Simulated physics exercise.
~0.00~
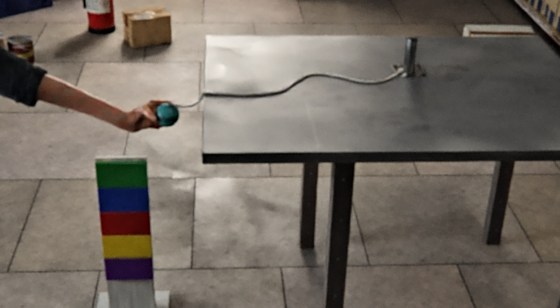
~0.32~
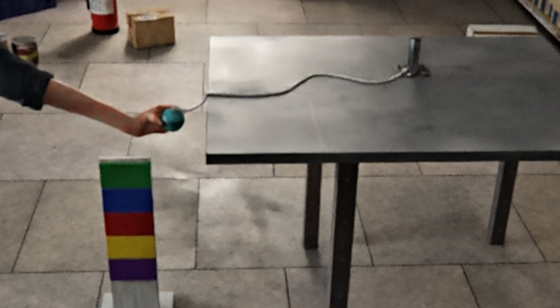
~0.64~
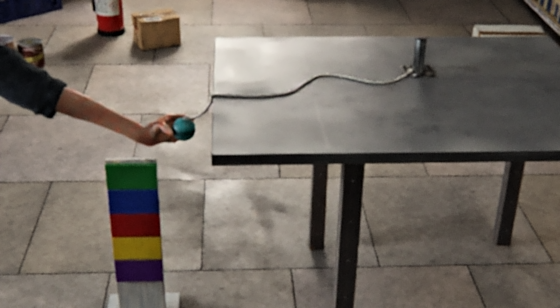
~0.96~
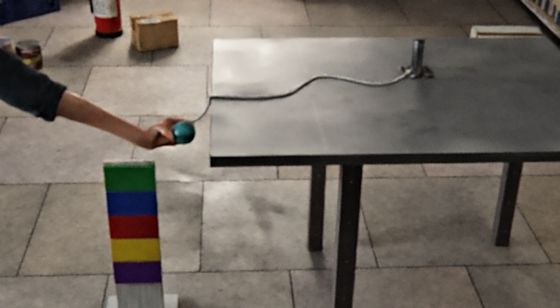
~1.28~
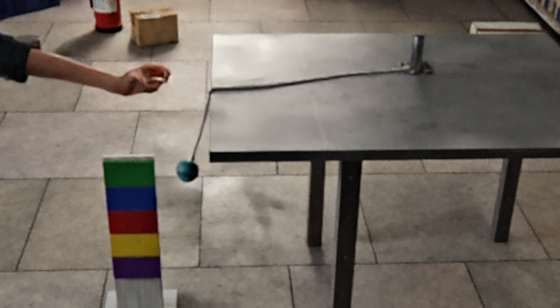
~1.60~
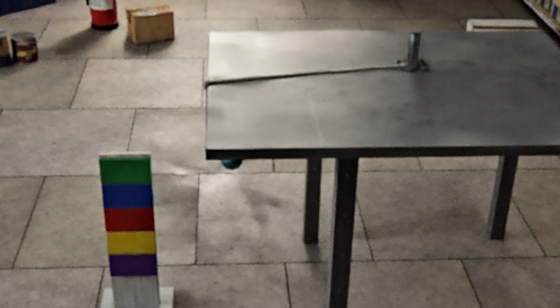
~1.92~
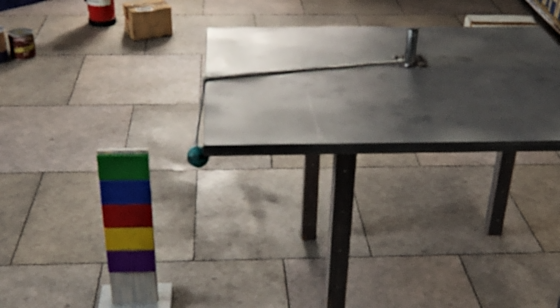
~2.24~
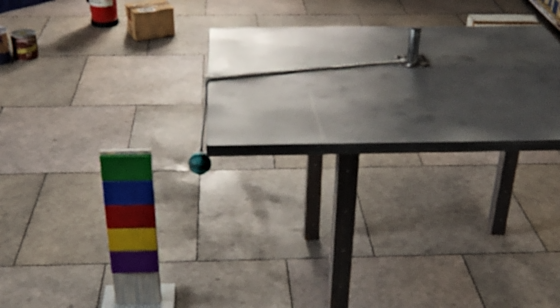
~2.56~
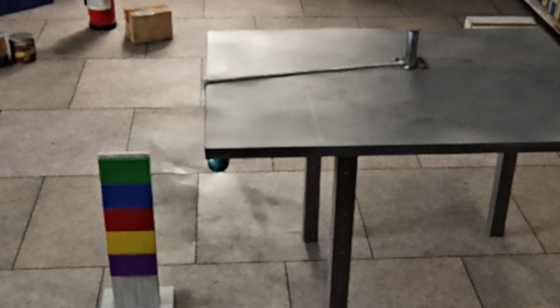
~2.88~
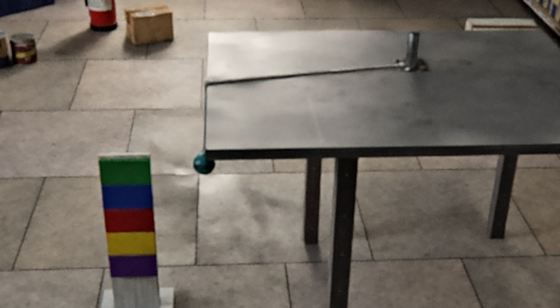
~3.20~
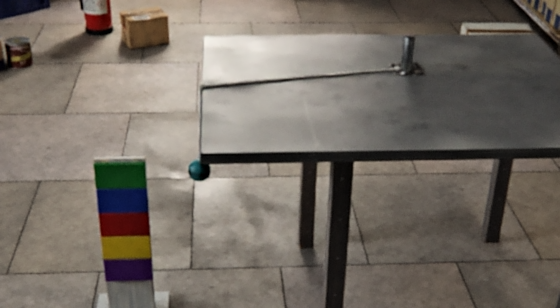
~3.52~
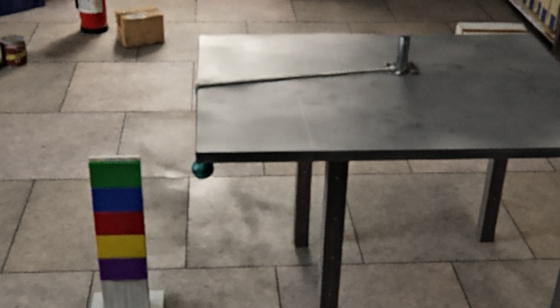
A hand reaches in from the left, holding a turquoise ball beside a grey metal table on a tiled floor, seen from slightly above by a gently swaying camera. A shoelace runs loosely across the tabletop from the ball to a small upright post, and a board striped green, blue, red, yellow and purple stands at lower left. The hand moves the ball slightly right and down, then lets go and withdraws. The ball drops, pulling the lace taut, and swings under the table edge and back. Its swings shrink until it hangs near the edge, level with the green band.
